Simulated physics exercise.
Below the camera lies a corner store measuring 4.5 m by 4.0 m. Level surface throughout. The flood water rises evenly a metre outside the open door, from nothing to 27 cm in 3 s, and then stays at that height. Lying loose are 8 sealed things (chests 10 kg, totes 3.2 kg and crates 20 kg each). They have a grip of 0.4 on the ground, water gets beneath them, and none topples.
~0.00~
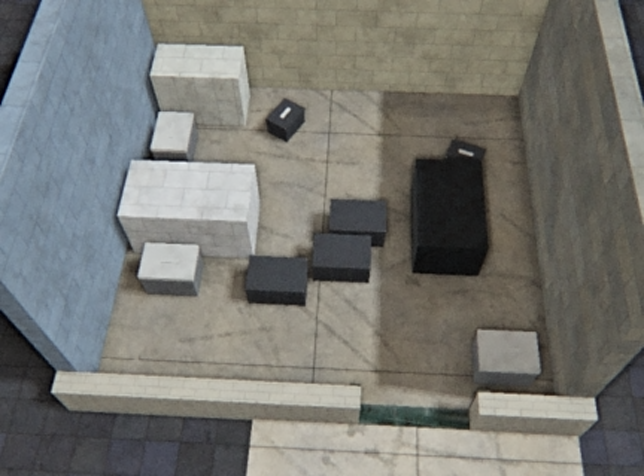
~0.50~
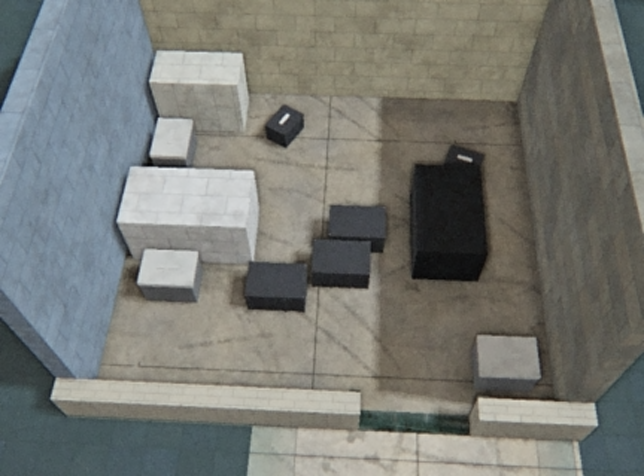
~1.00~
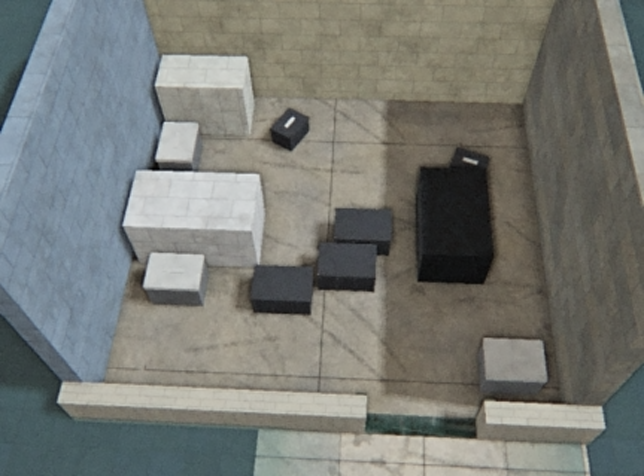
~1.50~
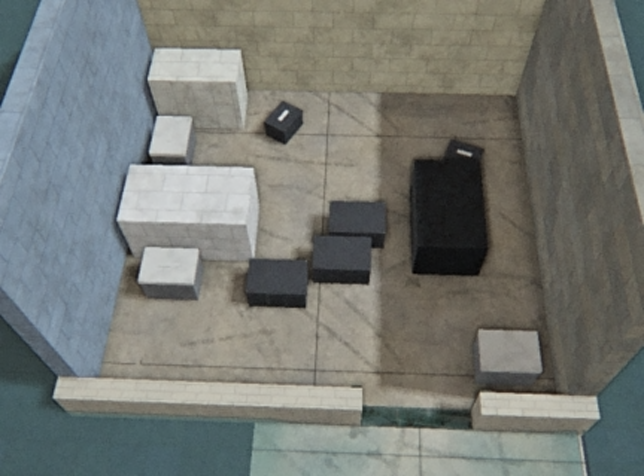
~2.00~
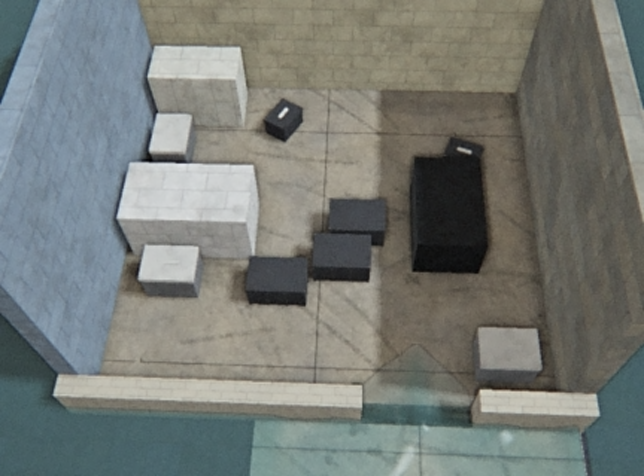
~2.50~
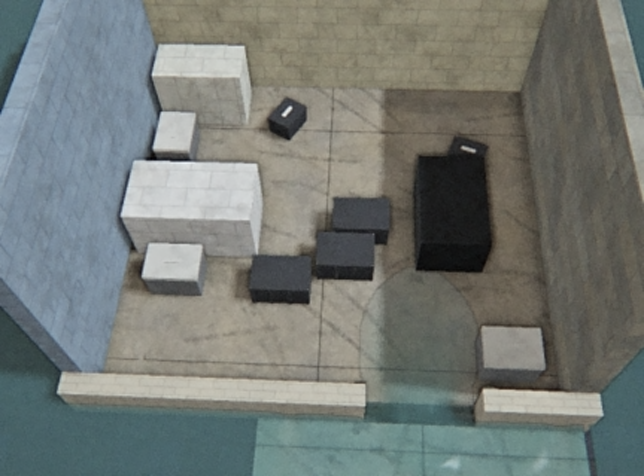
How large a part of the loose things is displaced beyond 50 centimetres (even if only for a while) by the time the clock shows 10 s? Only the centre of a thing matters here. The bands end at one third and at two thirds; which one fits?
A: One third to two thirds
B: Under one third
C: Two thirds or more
Option A: One third to two thirds.
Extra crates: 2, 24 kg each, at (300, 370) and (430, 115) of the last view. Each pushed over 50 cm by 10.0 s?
The first: Not as far. The second: Farther.
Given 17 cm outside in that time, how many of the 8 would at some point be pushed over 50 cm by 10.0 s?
The answer would then be 2.
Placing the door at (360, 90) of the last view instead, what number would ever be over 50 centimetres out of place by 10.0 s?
That gives 8 of them.
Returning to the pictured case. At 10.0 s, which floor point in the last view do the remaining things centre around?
About (279, 192).
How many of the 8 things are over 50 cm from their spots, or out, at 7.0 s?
The number I get is 3.
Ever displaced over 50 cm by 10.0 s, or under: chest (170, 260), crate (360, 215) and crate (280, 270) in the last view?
So that's inside it for the first, beyond it for the second and inside it for the last.
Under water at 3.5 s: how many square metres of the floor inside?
Some 4.0 m2 of it.
After 3.5 s 0 of 8 are over 50 cm from their spots; 0 afloat.
After 4.5 s 2 of 8 are over 50 cm from their spots; 0 afloat.
After 7.0 s 3 of 8 are over 50 cm from their spots; 4 afloat.
After 10.0 s 4 of 8 are over 50 cm from their spots, and 5 have been at some point; 7 afloat.
